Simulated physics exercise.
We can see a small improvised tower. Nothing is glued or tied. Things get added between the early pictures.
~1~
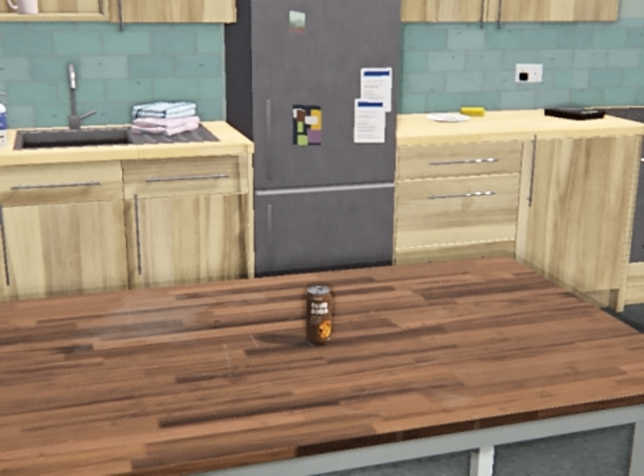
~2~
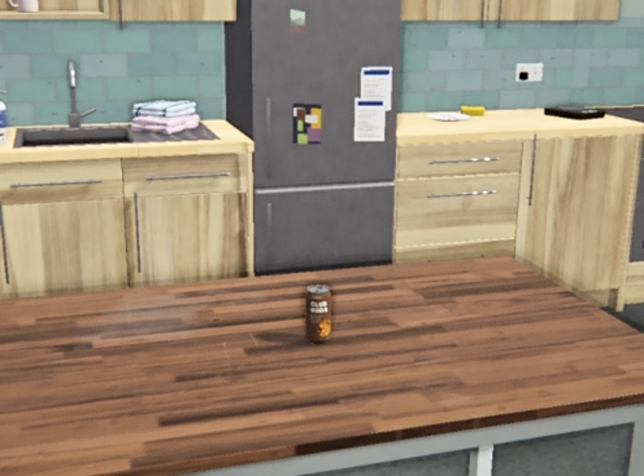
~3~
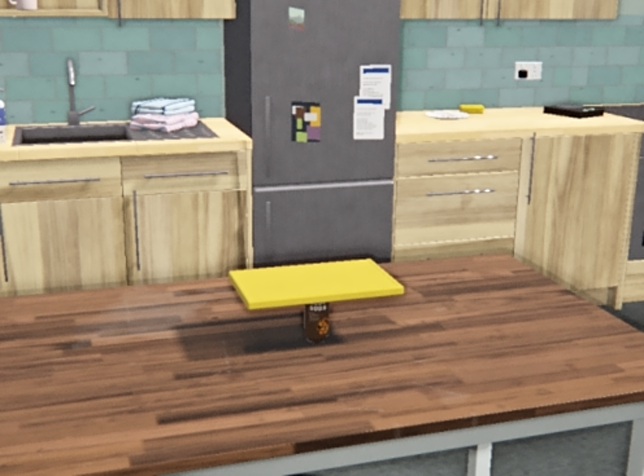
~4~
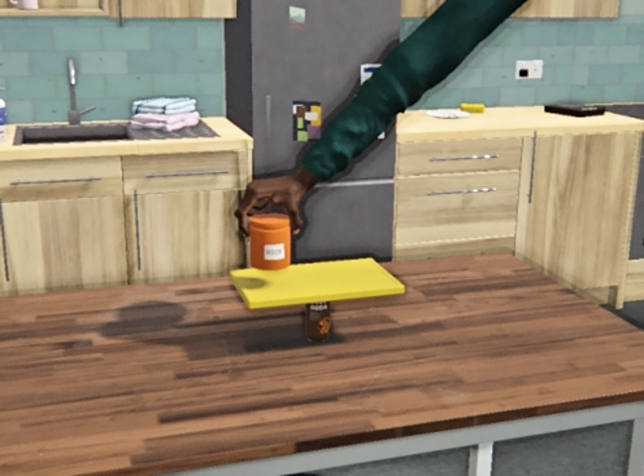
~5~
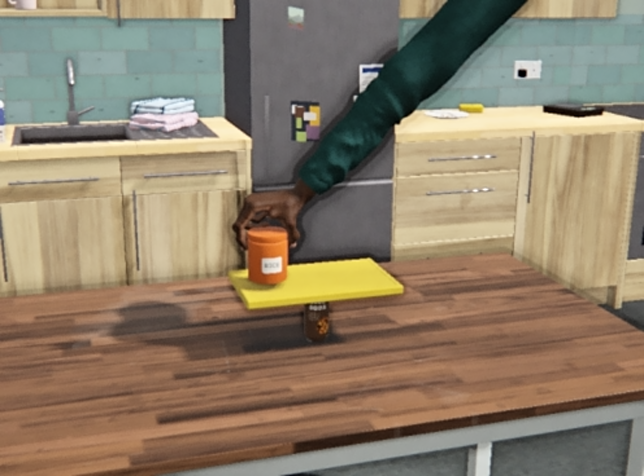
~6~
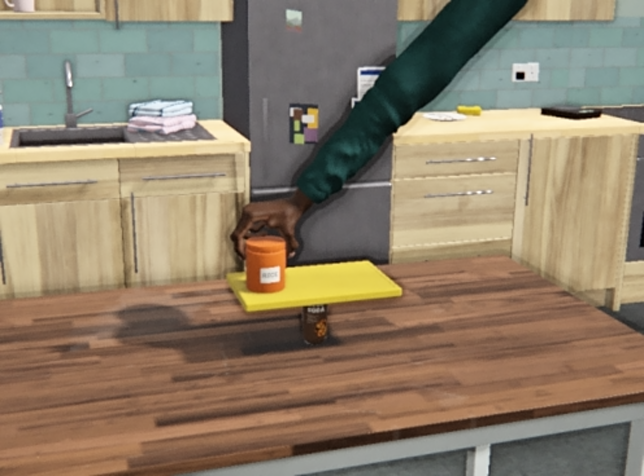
Yellow board appearing on top of a small dark can on a wooden counter, then a hand lowering an orange jar onto its left side.
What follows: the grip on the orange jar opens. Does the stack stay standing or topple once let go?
It topples.
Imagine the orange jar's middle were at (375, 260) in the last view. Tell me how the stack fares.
What happens next is that it goes down.
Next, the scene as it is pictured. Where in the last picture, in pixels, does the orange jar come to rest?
I'd say around (170, 366) in the last view.
Then, 0.40 s after the last picture, orange jar now fallen; yellow lid tipped 55° from how it was.
Then, 0.70 s after the last picture, yellow lid now fallen; brown can slid a little.
At rest, fallen, yellow lid and orange jar; brown can in place. Seen from the same camera at the end, orange jar near (170, 366). The stack loses its balance.
